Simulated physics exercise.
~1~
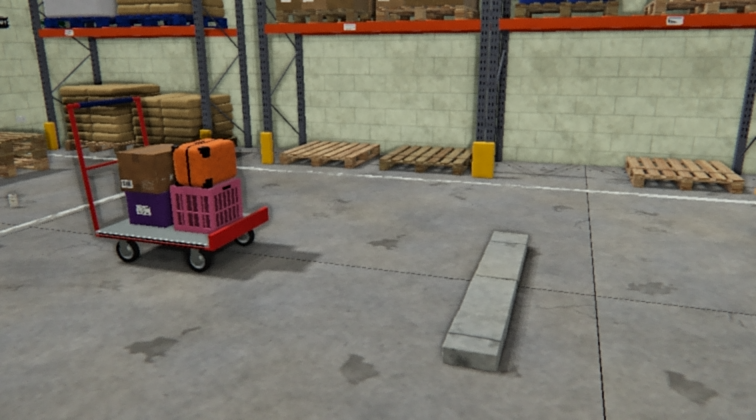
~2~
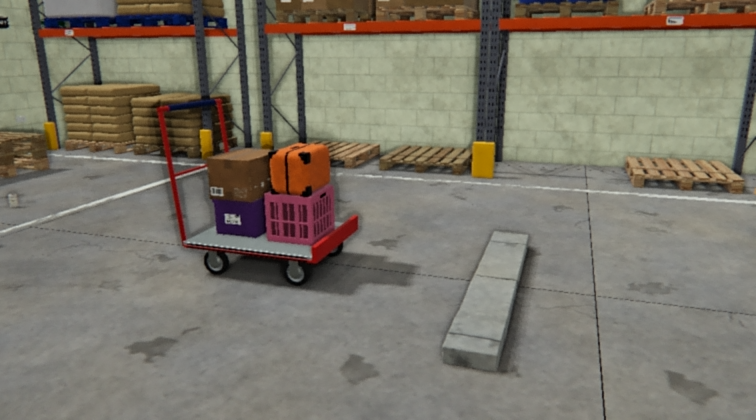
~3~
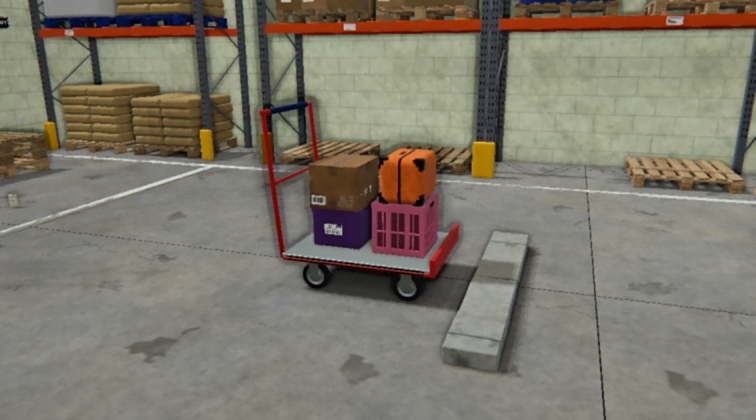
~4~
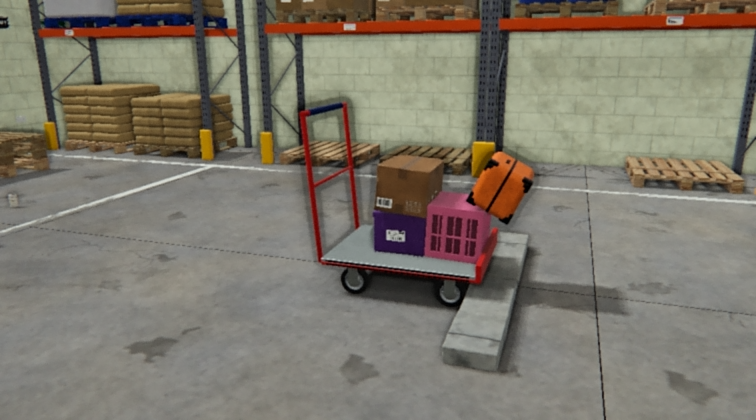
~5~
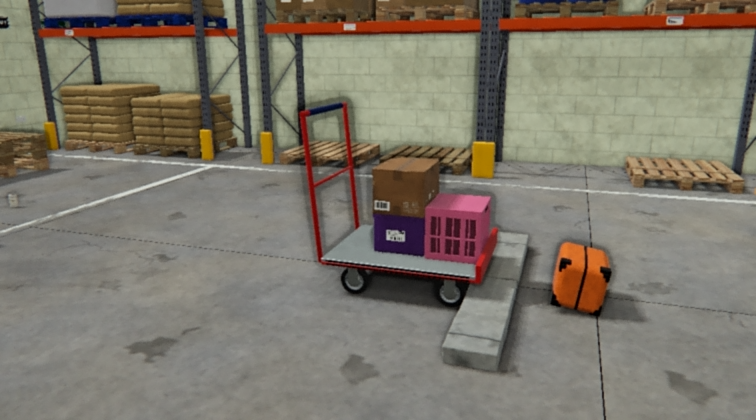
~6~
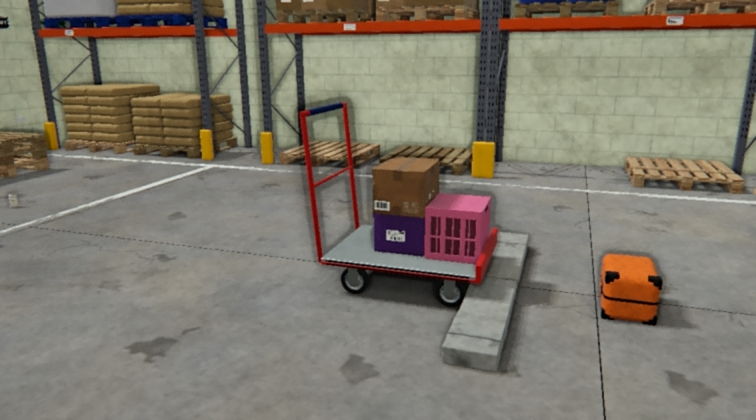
Warehouse floor, a loaded platform trolley rolling right and stopping at a low beam, its orange suitcase tumbling off beyond it.
